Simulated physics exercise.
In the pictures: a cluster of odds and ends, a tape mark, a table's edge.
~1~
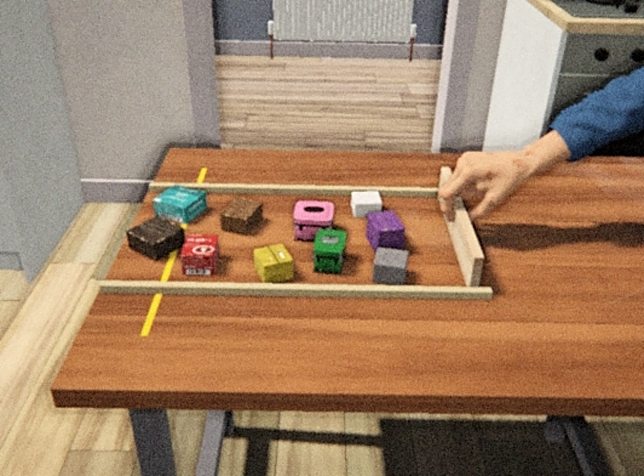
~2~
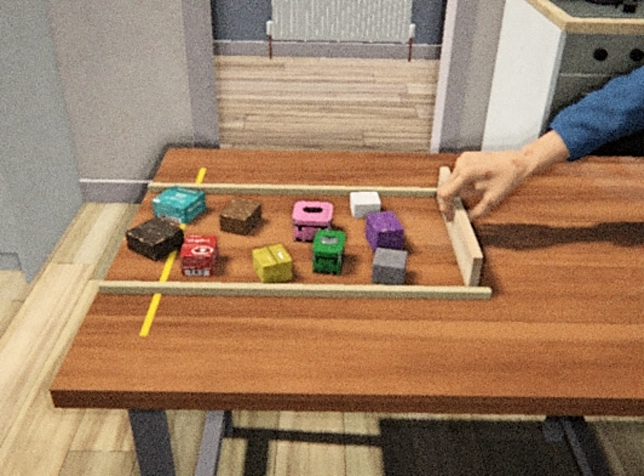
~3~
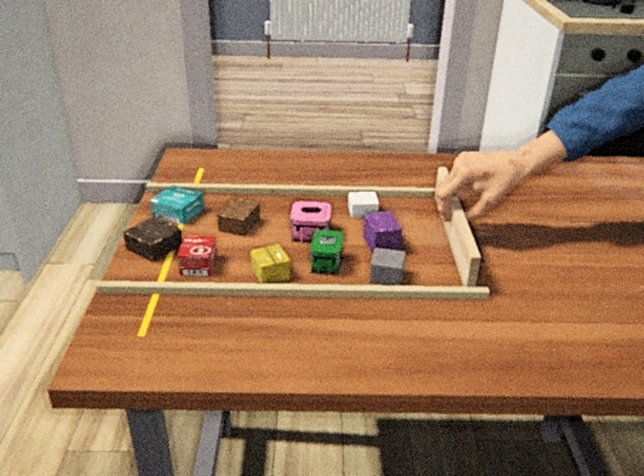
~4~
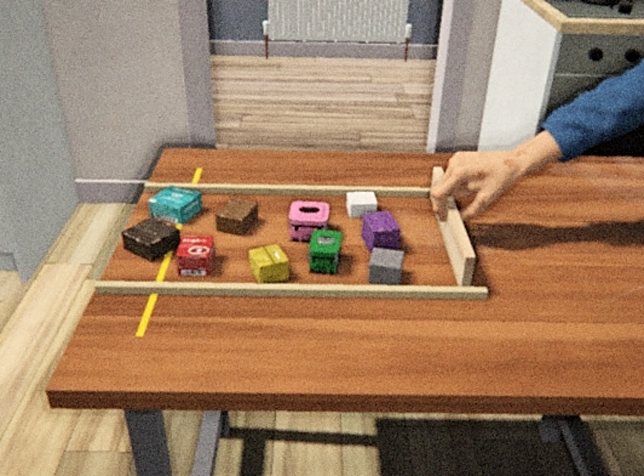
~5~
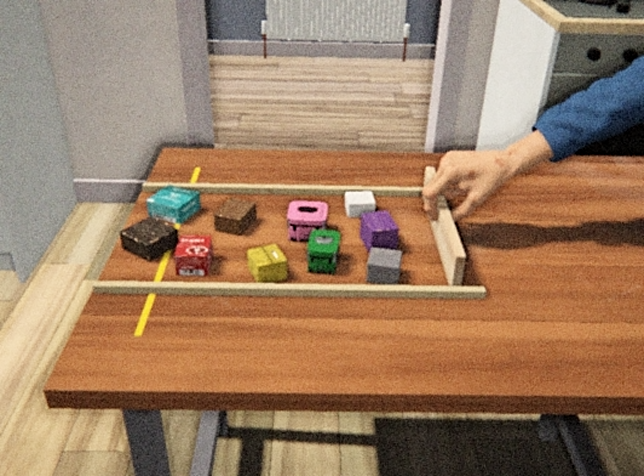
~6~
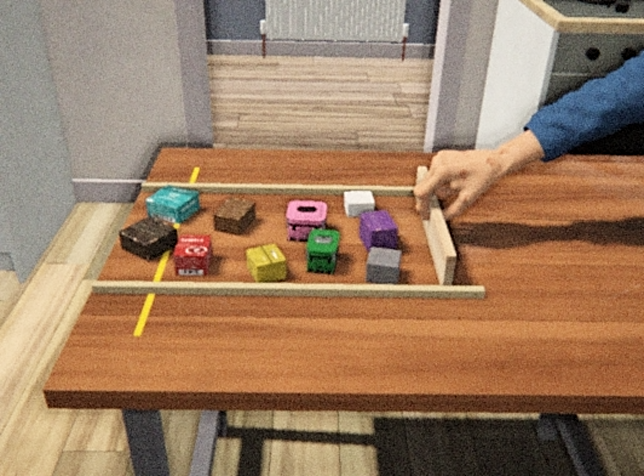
A hand slides an upright board left across a table toward small coloured blocks.
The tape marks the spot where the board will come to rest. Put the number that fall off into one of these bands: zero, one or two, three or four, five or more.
That is three or four.
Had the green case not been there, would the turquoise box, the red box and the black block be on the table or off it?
Turquoise box - gone, red box - gone, black block - gone.
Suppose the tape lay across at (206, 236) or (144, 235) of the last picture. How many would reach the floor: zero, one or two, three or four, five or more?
Counts by place: One or two, then five or more.
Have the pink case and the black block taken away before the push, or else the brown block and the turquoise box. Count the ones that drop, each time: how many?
2, then 2.
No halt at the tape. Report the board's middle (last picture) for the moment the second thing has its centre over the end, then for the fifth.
First around (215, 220), then around (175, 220).
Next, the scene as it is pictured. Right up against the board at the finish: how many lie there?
Number: 3.
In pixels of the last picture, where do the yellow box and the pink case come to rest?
Final spots - yellow box (100, 266), pink case (140, 210).
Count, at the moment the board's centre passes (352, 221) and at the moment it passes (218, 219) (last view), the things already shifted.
Respectively 5 and 10.
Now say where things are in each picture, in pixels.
Black block (156, 238); turquoise box (181, 204); red box (201, 255); board (458, 223); tape (180, 235), in the first picture.
Turquoise box (180, 205); purple block (384, 233), in the second picture.
Red box (198, 255); green case (327, 252), in the third picture.
Black block (152, 239); brown block (237, 217), in the fourth picture.
Turquoise box (174, 204); grey block (384, 267), in the fifth picture.
Black block (149, 238); turquoise box (173, 204); red box (193, 255); board (433, 222); tape (173, 235), in the sixth picture.
Soon after, none off yet; black block at rest near (149, 238); turquoise box at rest near (173, 204); red box at rest near (193, 255).
After that, none off yet; black block at rest near (148, 238); turquoise box displaced a little near (159, 200); red box displaced a little near (172, 251).
In the end, the number that fall off is three or four; gone, red box, turquoise box and black block.
